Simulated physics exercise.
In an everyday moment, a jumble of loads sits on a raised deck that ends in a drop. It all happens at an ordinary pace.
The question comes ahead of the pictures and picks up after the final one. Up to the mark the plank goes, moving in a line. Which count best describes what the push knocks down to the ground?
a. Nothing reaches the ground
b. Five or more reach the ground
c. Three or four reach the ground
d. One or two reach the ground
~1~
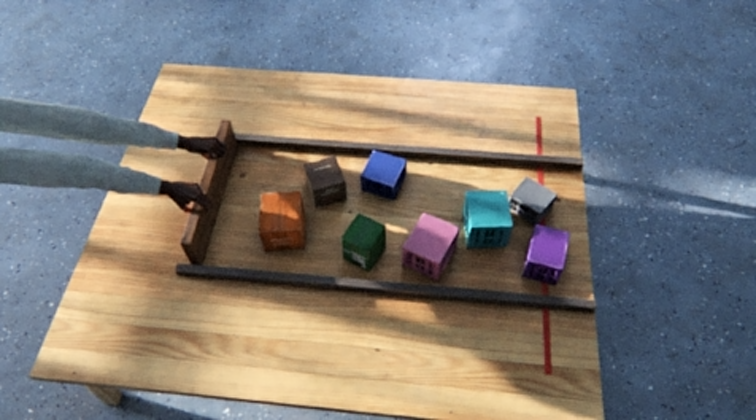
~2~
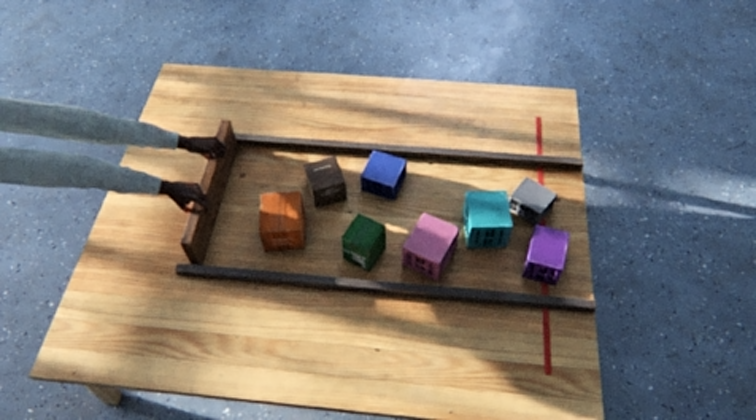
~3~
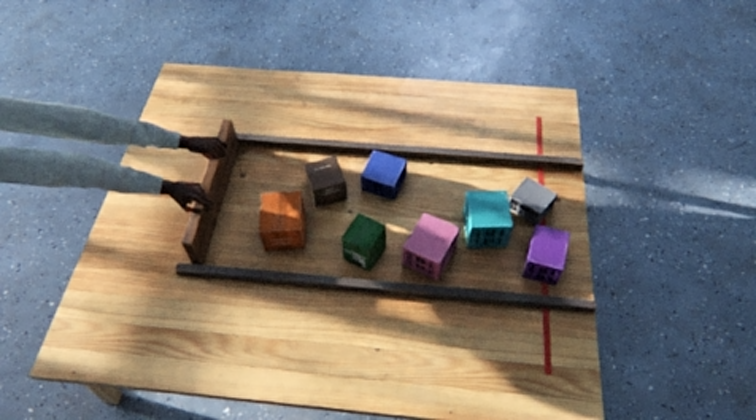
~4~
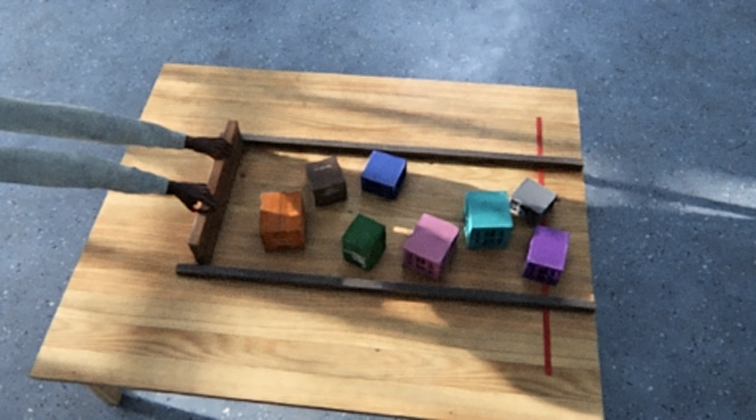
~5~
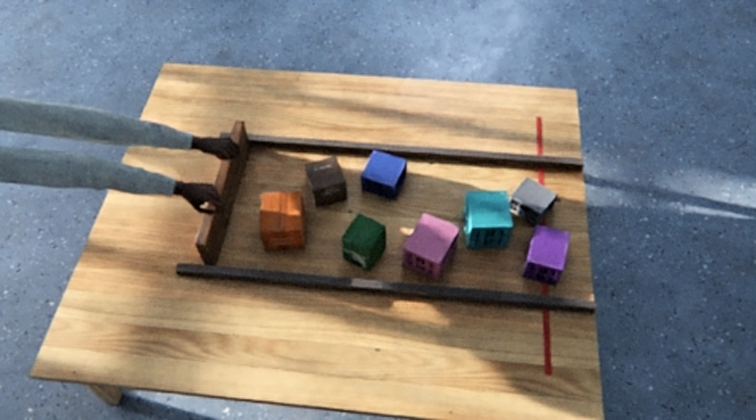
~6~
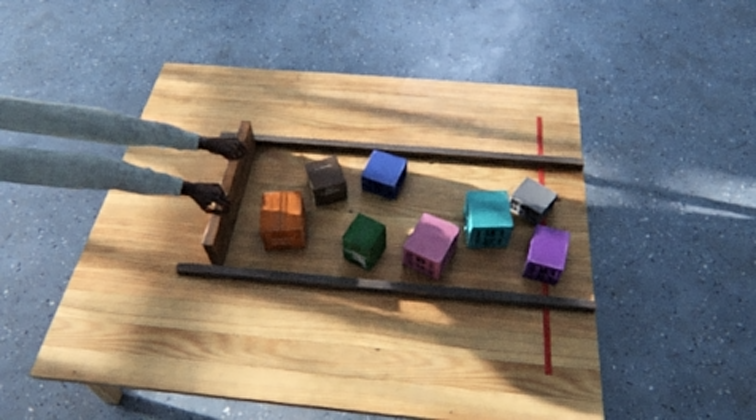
The answer is b.
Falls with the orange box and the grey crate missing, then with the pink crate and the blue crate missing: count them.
That gives 3 for the first pair taken away and 4 for the second.
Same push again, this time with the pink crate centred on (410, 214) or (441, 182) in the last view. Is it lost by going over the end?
First place: It goes off; second place: It goes off.
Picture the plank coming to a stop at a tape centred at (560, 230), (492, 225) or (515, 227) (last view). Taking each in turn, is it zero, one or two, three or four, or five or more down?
One after another: Five or over; either one or two; just one or two.
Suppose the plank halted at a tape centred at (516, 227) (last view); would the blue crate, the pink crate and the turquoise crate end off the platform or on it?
Check: The blue crate remains in place; the pink crate takes the fall; the turquoise crate remains in place.
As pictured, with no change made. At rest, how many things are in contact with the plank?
Contact count: 3.
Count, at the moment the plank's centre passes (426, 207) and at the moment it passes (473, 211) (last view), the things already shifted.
So far 8, and 8 at the second.
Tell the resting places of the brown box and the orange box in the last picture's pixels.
Close to (563, 211); the other close to (569, 247).
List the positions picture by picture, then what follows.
In the first picture, purple crate (546, 255); grey crate (532, 201); turquoise crate (487, 219); plank (212, 190); tape (543, 229).
In the second picture, grey crate (532, 201); orange box (283, 221).
In the third picture, turquoise crate (487, 219); pink crate (431, 246).
In the fourth picture, purple crate (546, 255); green parcel (364, 243).
In the fifth picture, grey crate (532, 201); blue crate (384, 175).
In the sixth picture, purple crate (546, 255); grey crate (532, 201); turquoise crate (487, 219); plank (232, 191); tape (543, 229).
Soon after, none off yet; purple crate at rest near (546, 255); grey crate at rest near (532, 201); turquoise crate at rest near (487, 219).
Then, none off yet; purple crate at rest near (546, 255); grey crate moved a little near (537, 197); turquoise crate moved about its own width near (518, 215).
Further on, none off yet; purple crate tipped well over near (621, 272); grey crate moved about its own width near (547, 188); turquoise crate moved about its own width near (548, 212).
At rest, the number that fall off is five or more; fallen, green parcel, pink crate, turquoise crate, grey crate and purple crate.
